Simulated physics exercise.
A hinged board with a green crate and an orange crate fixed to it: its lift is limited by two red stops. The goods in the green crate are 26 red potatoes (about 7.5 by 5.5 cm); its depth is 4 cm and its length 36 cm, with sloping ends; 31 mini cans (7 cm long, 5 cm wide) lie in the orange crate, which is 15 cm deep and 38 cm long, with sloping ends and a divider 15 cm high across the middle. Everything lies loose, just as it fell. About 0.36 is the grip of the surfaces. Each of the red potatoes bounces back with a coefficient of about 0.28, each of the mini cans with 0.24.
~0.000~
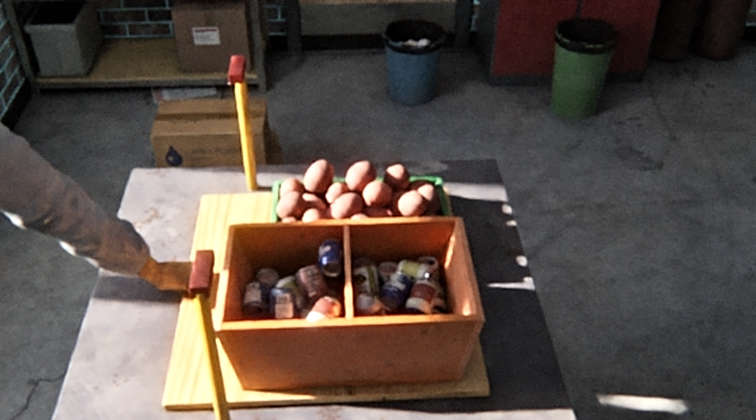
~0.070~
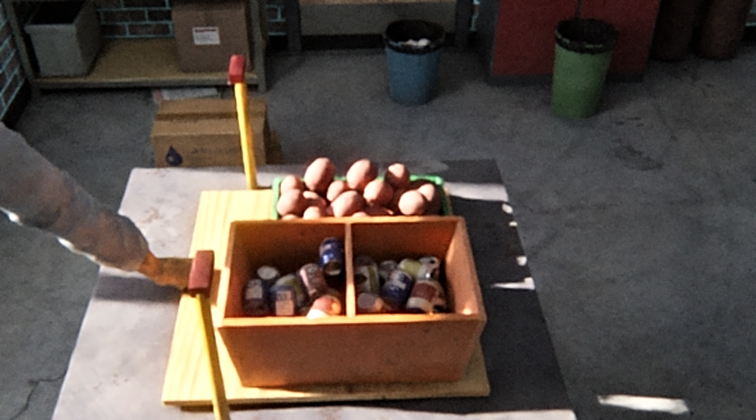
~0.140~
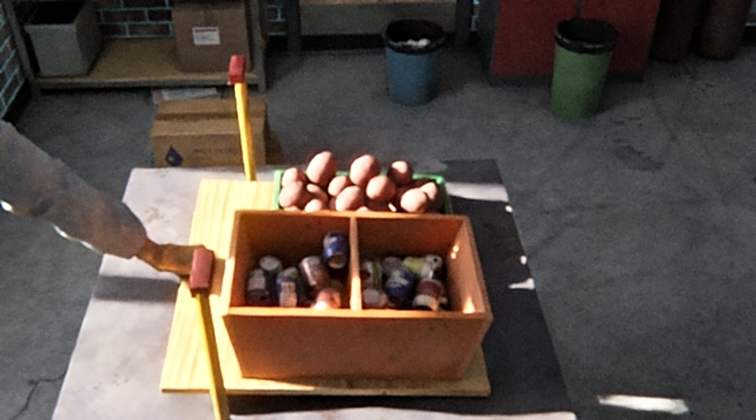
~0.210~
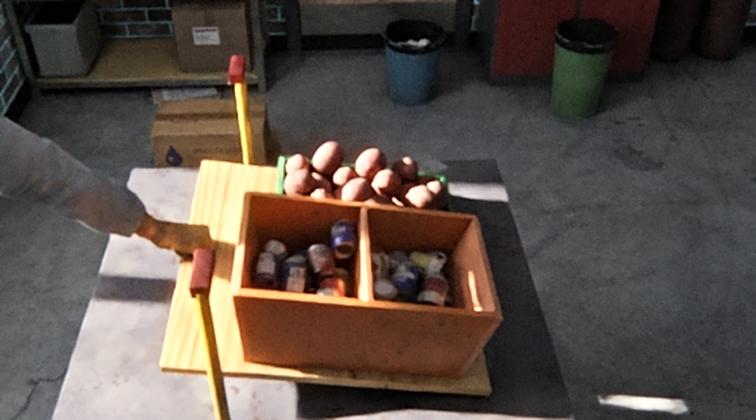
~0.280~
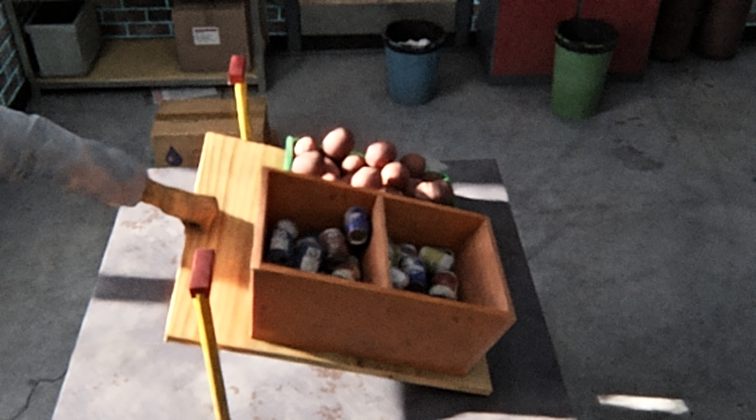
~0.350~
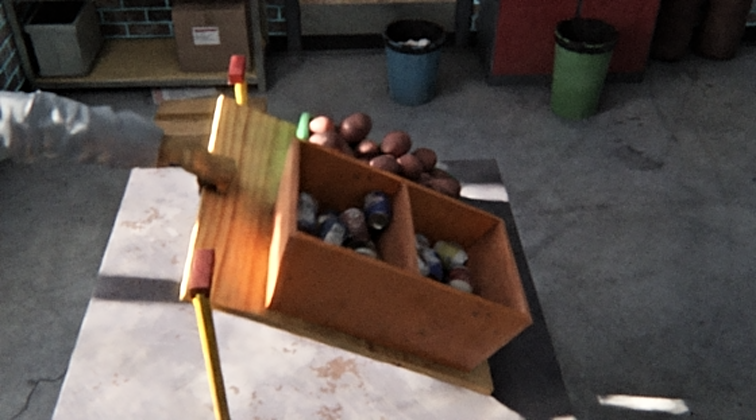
The clip opens on a wooden board lying flat on a table, holding an orange crate of mini cans in front of a green crate of red potatoes. A hand at the left lifts that end of the board, slowly and then more steeply, until both crates slant down toward the right, their goods still inside.
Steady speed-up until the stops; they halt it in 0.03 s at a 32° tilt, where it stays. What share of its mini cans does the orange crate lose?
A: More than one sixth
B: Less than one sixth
Answer: B.
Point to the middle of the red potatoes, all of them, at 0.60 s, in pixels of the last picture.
They're centred near (421, 183).
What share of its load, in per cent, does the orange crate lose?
About 0 per cent.
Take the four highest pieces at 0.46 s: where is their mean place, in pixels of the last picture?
They are centred near pixel (352, 209).
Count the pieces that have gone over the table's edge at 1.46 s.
I'd estimate some 8 by that time.
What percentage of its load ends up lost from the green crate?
Green crate: 35%.
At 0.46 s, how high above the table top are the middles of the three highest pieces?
Their middles sit some 34 cm up.
After 0.36 s, the lift is arrested.
After 0.46 s, tilt 32°; 0 of 26 out of the green crate and 0 of 31 out of the orange crate.
After 0.60 s, tilt 32°; 4 of 26 out of the green crate and 0 of 31 out of the orange crate.
After 0.86 s, tilt 32°; 8 of 26 out of the green crate and 0 of 31 out of the orange crate.
Final count (at 1.46 s), 9 of 26 out of the green crate and 0 of 31 out of the orange crate. Asked share, 0 of 31, 0 per cent.
